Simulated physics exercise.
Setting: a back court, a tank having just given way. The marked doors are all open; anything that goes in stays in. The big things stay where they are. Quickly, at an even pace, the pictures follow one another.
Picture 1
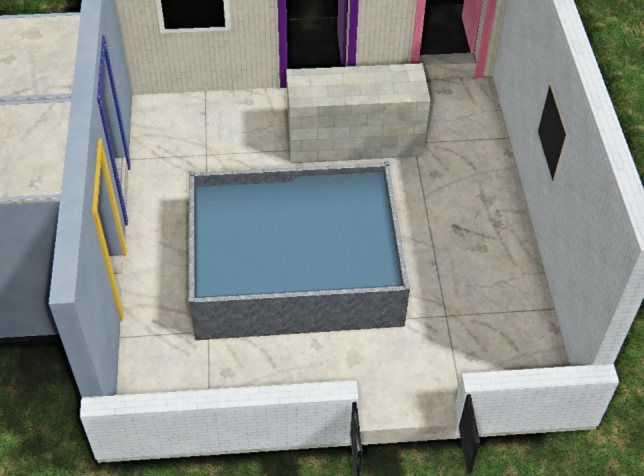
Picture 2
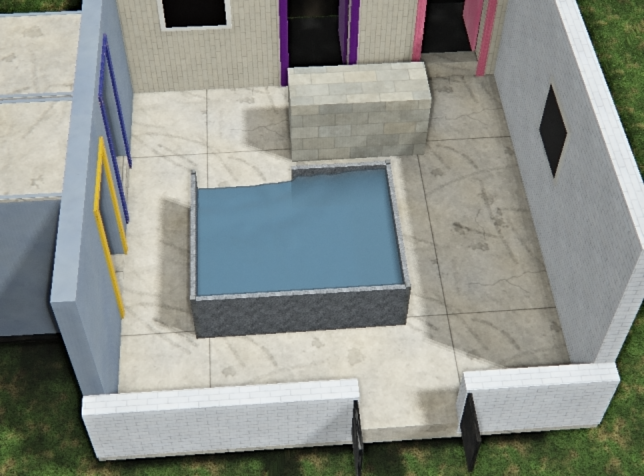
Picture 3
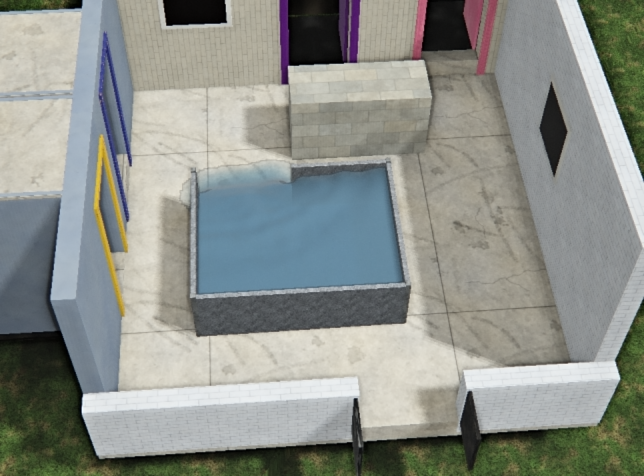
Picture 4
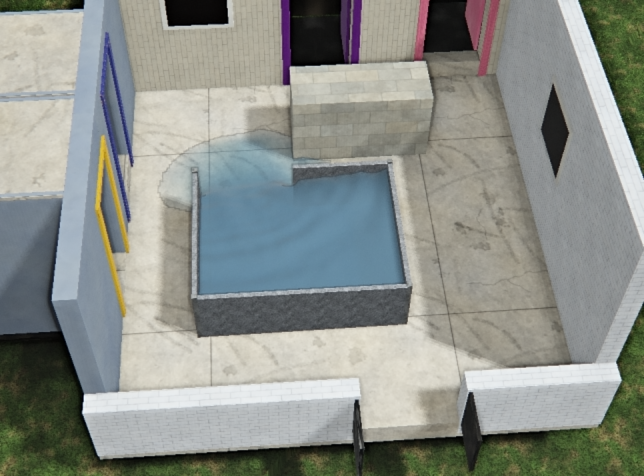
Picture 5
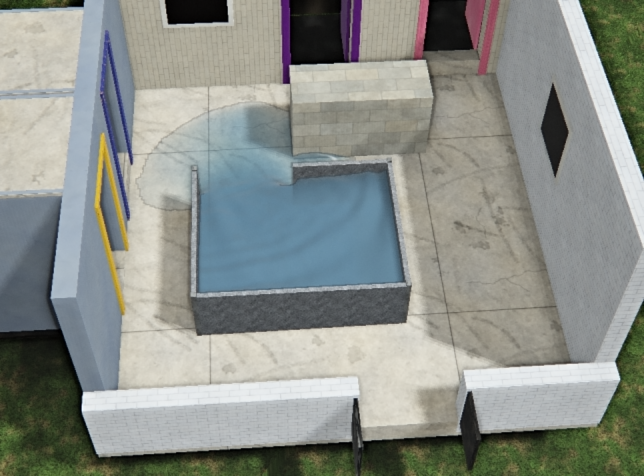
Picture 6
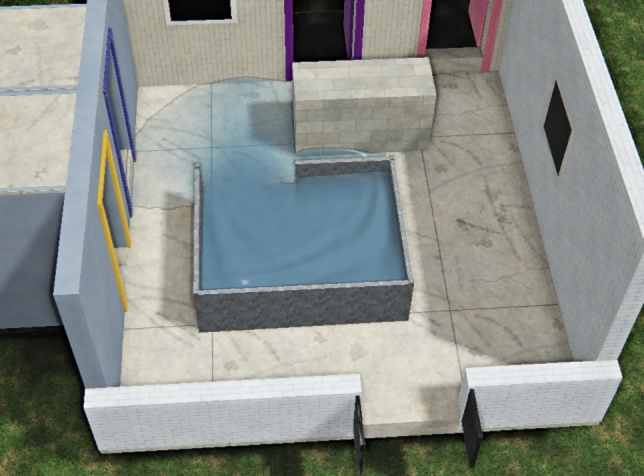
A walled tank of blue water opens at its far side and water spreads across the paving.
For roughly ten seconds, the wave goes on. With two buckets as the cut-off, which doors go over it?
Door by door: The yellow door goes over two buckets; the purple door goes over two buckets; the pink door stays within two buckets; the blue door stays within two buckets.
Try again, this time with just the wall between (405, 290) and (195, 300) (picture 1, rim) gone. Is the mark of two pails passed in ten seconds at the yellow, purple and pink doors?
Yellow door exceeds the limit, purple door stays within the limit, pink door stays within the limit.
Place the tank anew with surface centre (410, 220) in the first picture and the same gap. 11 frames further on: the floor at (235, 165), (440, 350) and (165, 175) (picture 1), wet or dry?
In the order asked: Reached by the flood, not reached, reached by the flood.
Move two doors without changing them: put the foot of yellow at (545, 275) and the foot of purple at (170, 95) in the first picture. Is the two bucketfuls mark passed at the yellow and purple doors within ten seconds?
Short version: The yellow door stays within the limit and the purple door tops the limit.
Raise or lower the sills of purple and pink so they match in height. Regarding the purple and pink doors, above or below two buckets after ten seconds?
My reading: The purple one lets less in; the pink one passes that mark.
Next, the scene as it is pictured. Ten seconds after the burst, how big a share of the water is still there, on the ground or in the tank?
About 88 per cent.
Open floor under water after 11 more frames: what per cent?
The answer is around 35 per cent.
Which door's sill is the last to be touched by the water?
It's the door marked yellow.
A moment on, water covers 30 % of the floor; the yellow door not reached, the purple door under two buckets in, the pink door not reached, the blue door wet at the sill, nothing in.
Next, water covers 35 % of the floor; the yellow door not reached, the purple door over two buckets in, the pink door wet at the sill, nothing in, the blue door wet at the sill, nothing in.
Then, water covers 55 % of the floor; the yellow door wet at the sill, nothing in, the purple door far over two buckets in, the pink door wet at the sill, nothing in, the blue door wet at the sill, nothing in.
Later, water covers 95 % of the floor; the yellow door under two buckets in, the purple door far over two buckets in, the pink door wet at the sill, nothing in, the blue door wet at the sill, nothing in.
In the end, water covers 100 % of the floor; the yellow door over two buckets in, the purple door far over two buckets in, the pink door wet at the sill, nothing in, the blue door wet at the sill, nothing in.
